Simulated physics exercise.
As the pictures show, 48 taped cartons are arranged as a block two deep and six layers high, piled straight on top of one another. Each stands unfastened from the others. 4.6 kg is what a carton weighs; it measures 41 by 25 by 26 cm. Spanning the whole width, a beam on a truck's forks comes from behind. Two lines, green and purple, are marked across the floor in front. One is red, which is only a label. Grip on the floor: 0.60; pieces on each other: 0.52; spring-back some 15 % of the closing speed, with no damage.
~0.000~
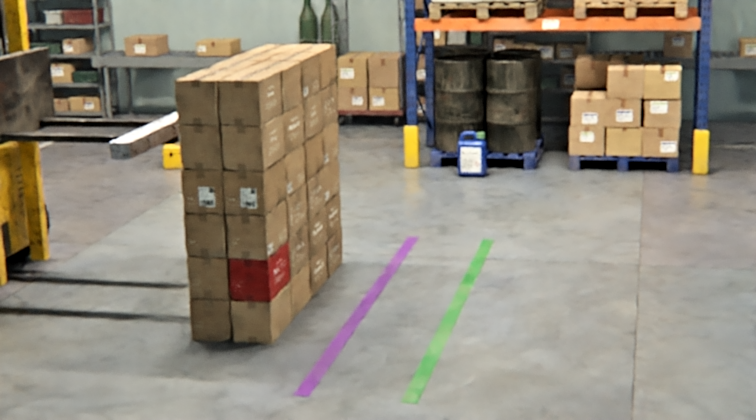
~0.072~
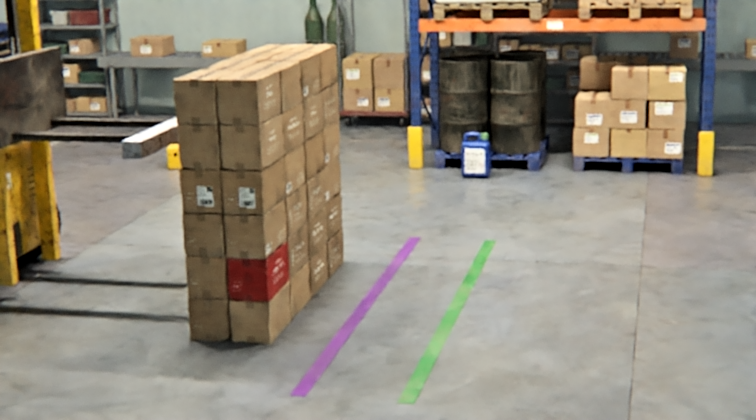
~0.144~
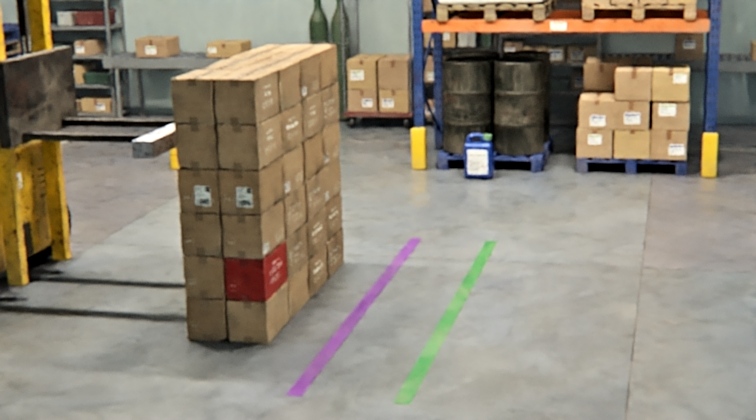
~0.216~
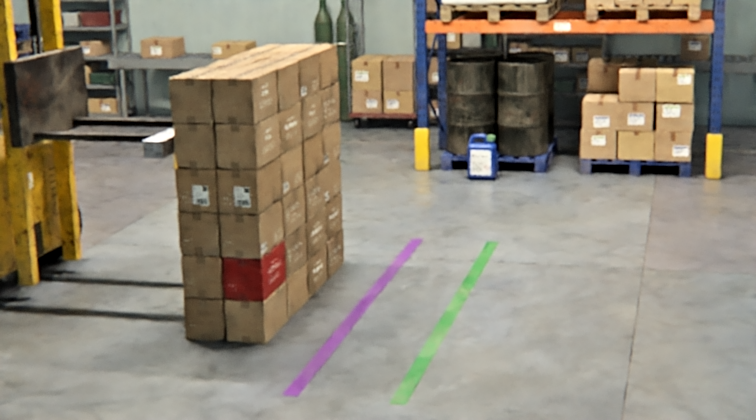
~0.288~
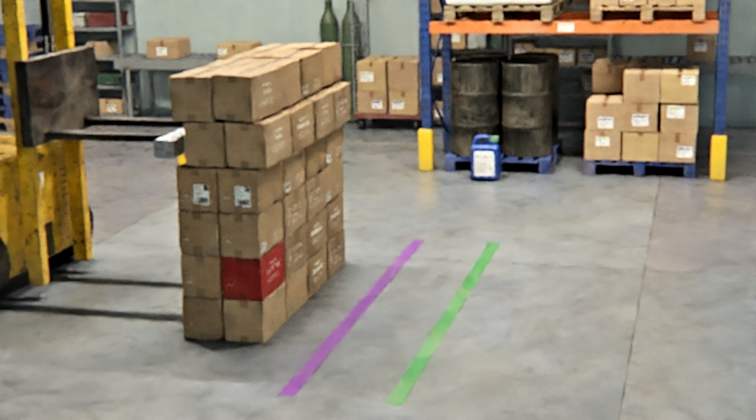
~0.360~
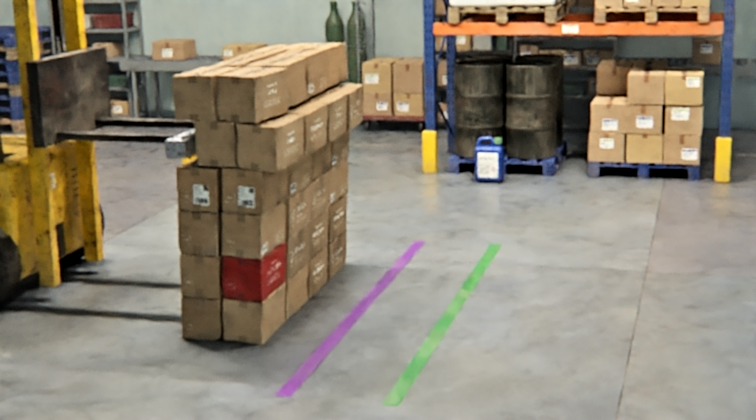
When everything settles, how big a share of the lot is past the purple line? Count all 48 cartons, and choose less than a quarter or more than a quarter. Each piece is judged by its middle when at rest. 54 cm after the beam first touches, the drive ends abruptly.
The share is upwards of a quarter.
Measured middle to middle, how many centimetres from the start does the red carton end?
Displacement of red: 60 cm.
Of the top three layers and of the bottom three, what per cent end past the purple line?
Top 70 per cent versus bottom 30 per cent.
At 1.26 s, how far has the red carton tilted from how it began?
At that moment, roughly 100 degrees.
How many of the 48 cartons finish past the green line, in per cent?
Near 25 per cent.
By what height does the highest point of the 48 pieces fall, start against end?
Drop: Around 10 cm.
By 0.56 s, none of the 48 cartons past the purple line, 32 disturbed; red carton tilted 16°.
By 0.84 s, 17 of the 48 cartons past the purple line; red carton tilted 44°.
By 1.26 s, 24 of the 48 cartons past the purple line; red carton on its side.
When it is over (3.1 s), 25 of the 48 cartons past the purple line; red carton on its side. That is 52 per cent. In pixels of the last frame, middles, red carton near (340, 319).
